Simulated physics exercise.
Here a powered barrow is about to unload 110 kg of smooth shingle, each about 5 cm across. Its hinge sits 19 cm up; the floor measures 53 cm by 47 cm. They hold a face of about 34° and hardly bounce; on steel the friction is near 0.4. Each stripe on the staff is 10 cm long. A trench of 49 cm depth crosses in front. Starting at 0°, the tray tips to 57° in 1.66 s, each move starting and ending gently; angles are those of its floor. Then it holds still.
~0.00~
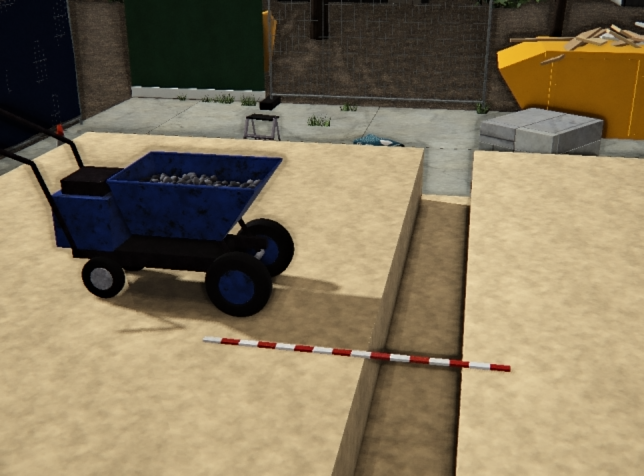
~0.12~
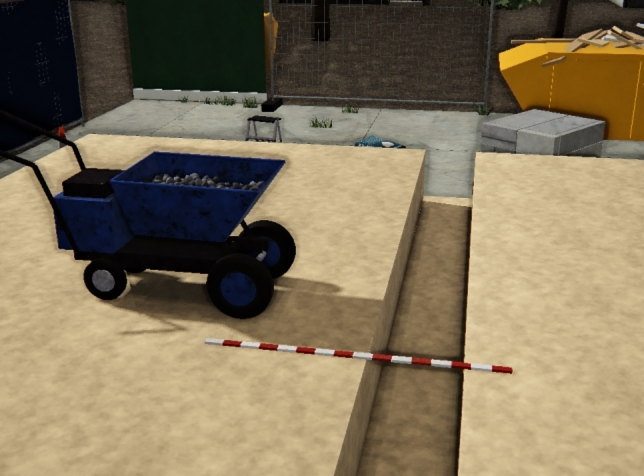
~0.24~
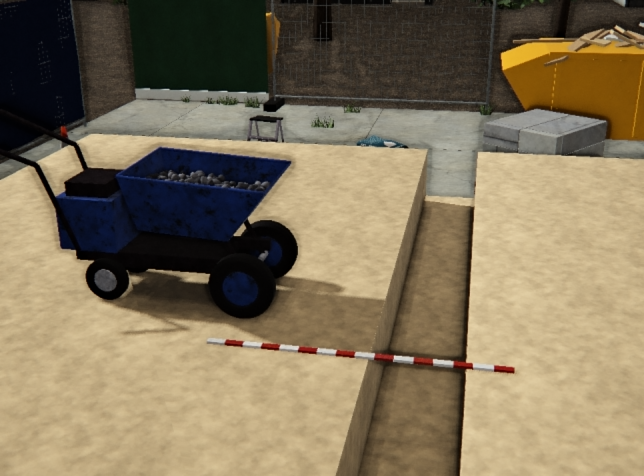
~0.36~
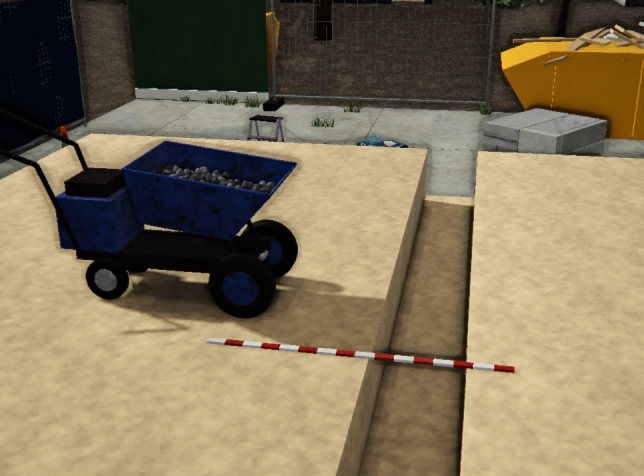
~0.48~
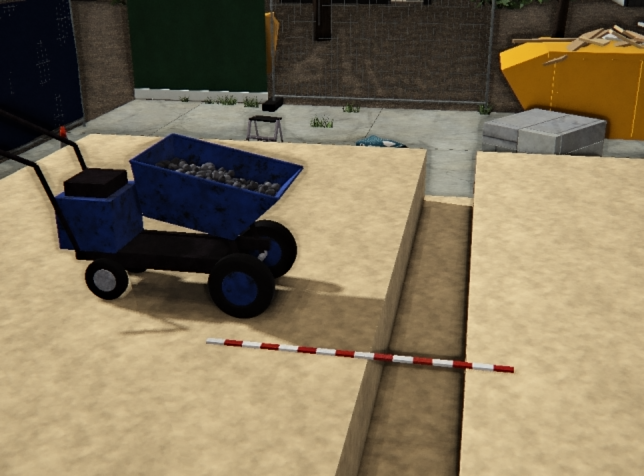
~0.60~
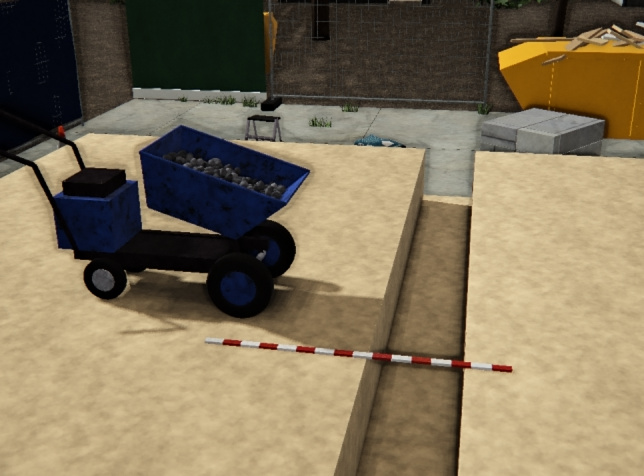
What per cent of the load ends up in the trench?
Roughly 35 per cent ends in the trench.
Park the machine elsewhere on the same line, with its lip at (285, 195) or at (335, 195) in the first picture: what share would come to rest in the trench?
First some 55, then 50 per cent.
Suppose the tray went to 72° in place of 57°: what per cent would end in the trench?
In that case some 90 per cent.
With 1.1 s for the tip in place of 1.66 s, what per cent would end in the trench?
In that case some 40 per cent.
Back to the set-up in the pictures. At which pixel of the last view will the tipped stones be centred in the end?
Around (400, 376).
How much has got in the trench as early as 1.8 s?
About 0 per cent by then.
After 1.2 s the floor is at 48°; 100 % in the tray; the foremost stones are at (312, 228).
After 1.8 s the floor is at 57°; 90 % in the tray, 8 % short of the trench, 1 % in the trench; the foremost stones are at (388, 295).
After 2.1 s the floor is at 57°; 70 % in the tray, 14 % short of the trench, 15 % in the trench; the foremost stones are at (452, 385).
After 4.1 s the floor is at 57°; 42 % in the tray, 22 % short of the trench, 35 % in the trench; the foremost stones are at (459, 375).
